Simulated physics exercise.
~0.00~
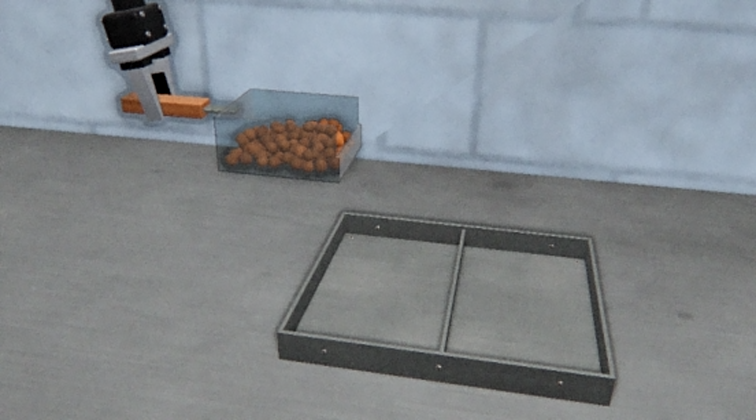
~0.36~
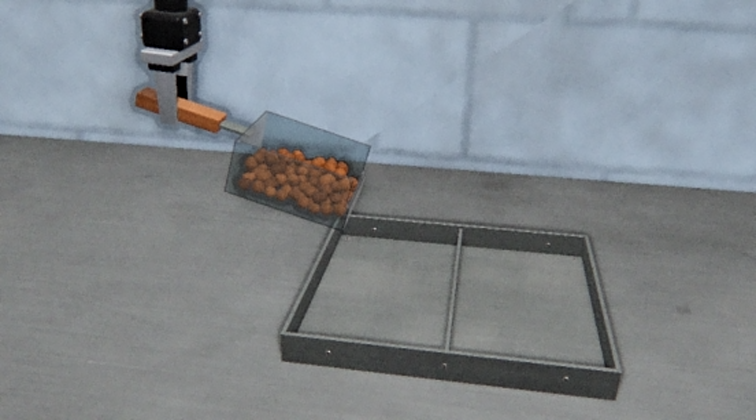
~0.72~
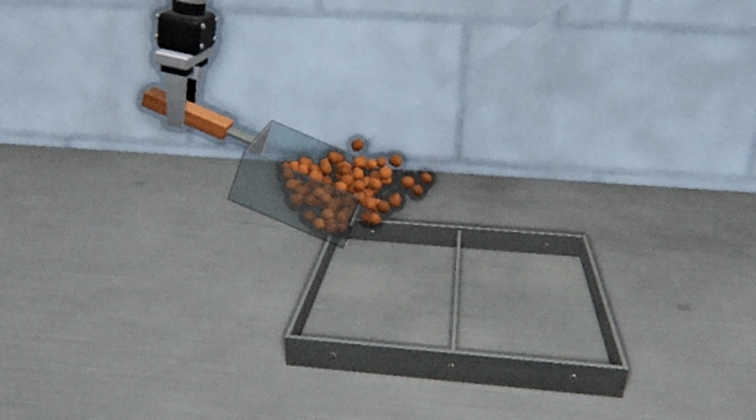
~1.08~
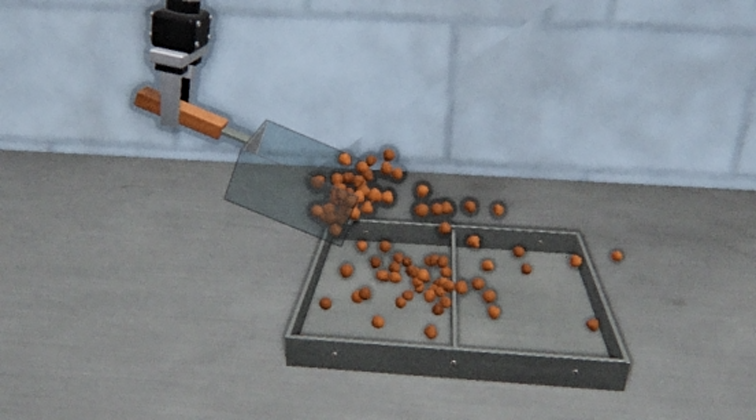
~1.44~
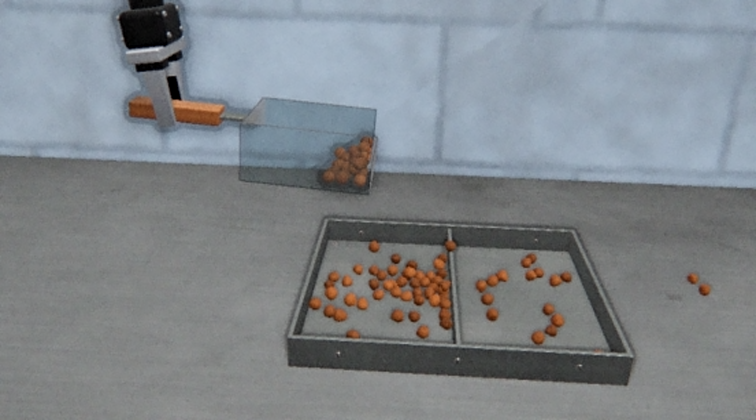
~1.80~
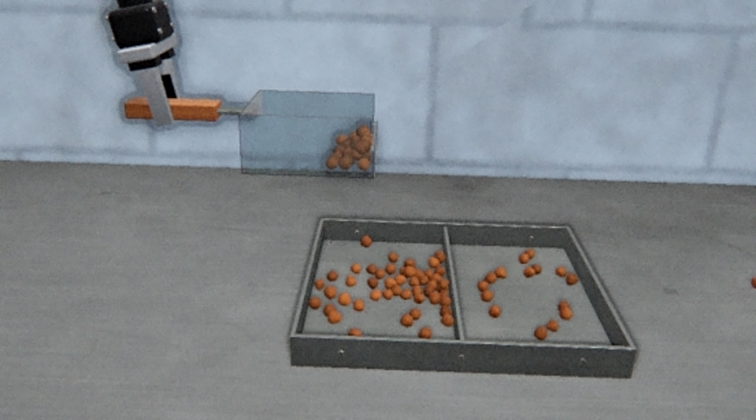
In this clip, a robot gripper holding a clear box by its orange handle tips it forward, spilling small brown balls into a divided dark tray, mostly its left part, with a few landing beyond it. The box then levels out, still holding some balls.
